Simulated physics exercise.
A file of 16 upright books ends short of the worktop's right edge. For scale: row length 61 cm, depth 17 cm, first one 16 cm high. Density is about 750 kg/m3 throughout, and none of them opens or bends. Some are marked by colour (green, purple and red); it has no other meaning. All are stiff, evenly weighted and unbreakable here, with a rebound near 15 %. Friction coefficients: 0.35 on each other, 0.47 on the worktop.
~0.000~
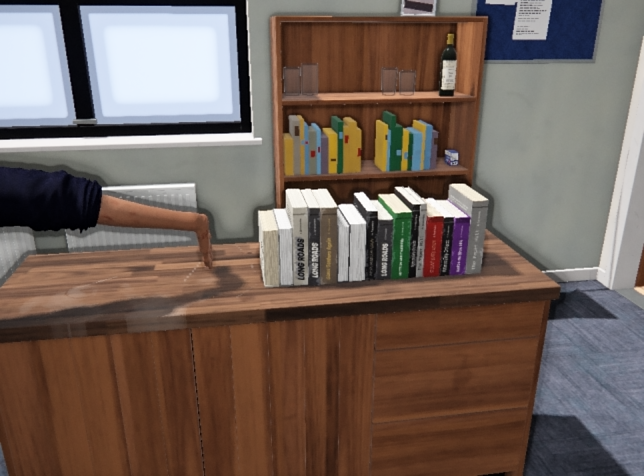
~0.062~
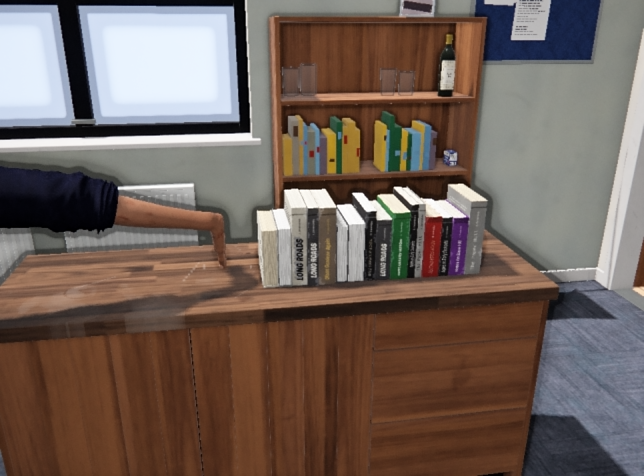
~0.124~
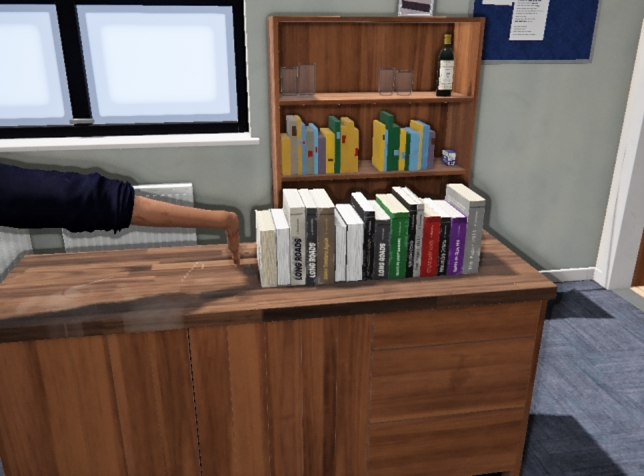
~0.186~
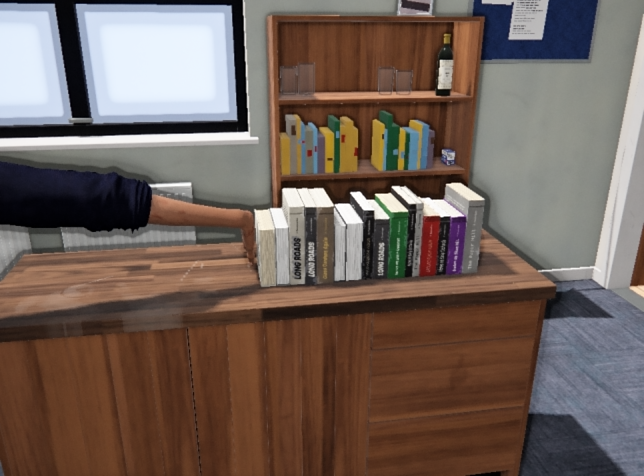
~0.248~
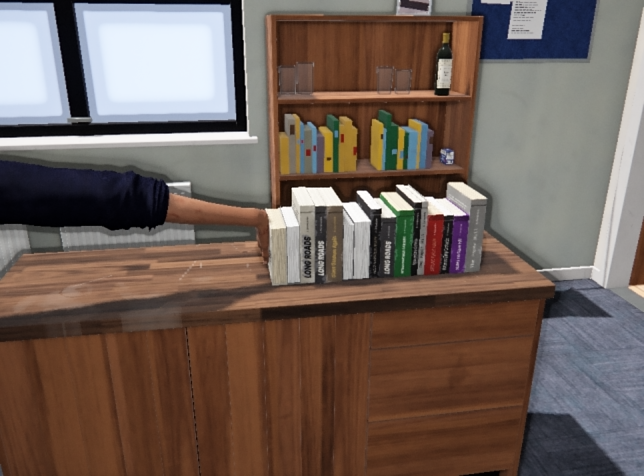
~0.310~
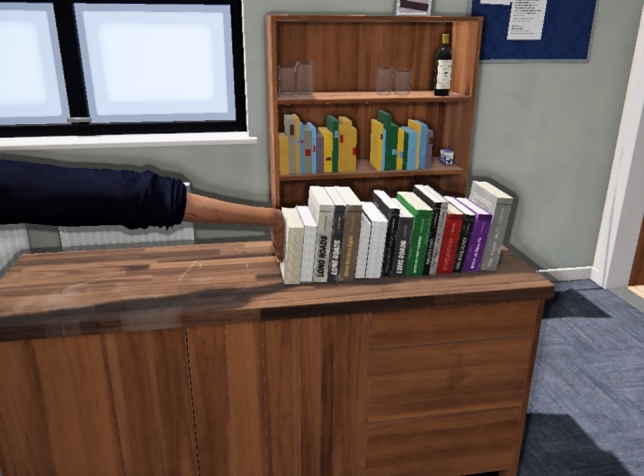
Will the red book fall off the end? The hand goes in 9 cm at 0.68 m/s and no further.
That book remains on top.
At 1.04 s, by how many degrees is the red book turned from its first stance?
Roughly 60°.
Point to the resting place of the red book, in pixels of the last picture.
At about (482, 239).
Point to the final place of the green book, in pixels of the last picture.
Around (441, 234).
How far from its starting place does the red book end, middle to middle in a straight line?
Roughly 20 cm away.
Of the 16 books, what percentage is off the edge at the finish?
Near 10 per cent.
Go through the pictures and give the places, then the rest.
In the first frame (places mark the middle of the side facing us), hand (198, 235) 14 cm from the first; red book (433, 247); green book (402, 247); purple book (460, 247); nothing disturbed.
In the second frame, hand (213, 234) 9 cm from the first; red book (432, 248).
In the third frame, hand (227, 233) 52 mm from the first; red book (431, 247).
In the fourth frame, hand (242, 232) 10 mm from the first; red book (430, 247).
In the fifth frame, hand (257, 230) 33 mm in; red book (434, 245) shifted 14 mm; green book (404, 244) shifted 19 mm; 13 disturbed, none off the edge.
In the sixth frame, hand (272, 230) 7 cm in; red book (450, 244) leaning 6°; purple book (479, 243) leaning 8°; green book (419, 244) leaning 5°; steepest lean 9°, the book at (464, 244); 16 disturbed, none off the edge.
After 0.37 s, none of the 16 books off the edge, 16 disturbed; red book leaning 14°; purple book leaning 22°.
After 0.40 s, none of the 16 books off the edge, 16 disturbed; red book leaning 20°; purple book leaning 26°.
After 0.64 s, 1 of the 16 books off the edge; red book leaning 42°; purple book on its side.
After 1.04 s, 2 of the 16 books off the edge; red book leaning 59°; purple book upside down.
By the end (1.2 s), 2 of the 16 books off the edge; red book leaning 59°; purple book on its side; green book leaning 38°. As the last picture would show them, middles, red book near (482, 239), purple book near (528, 445).
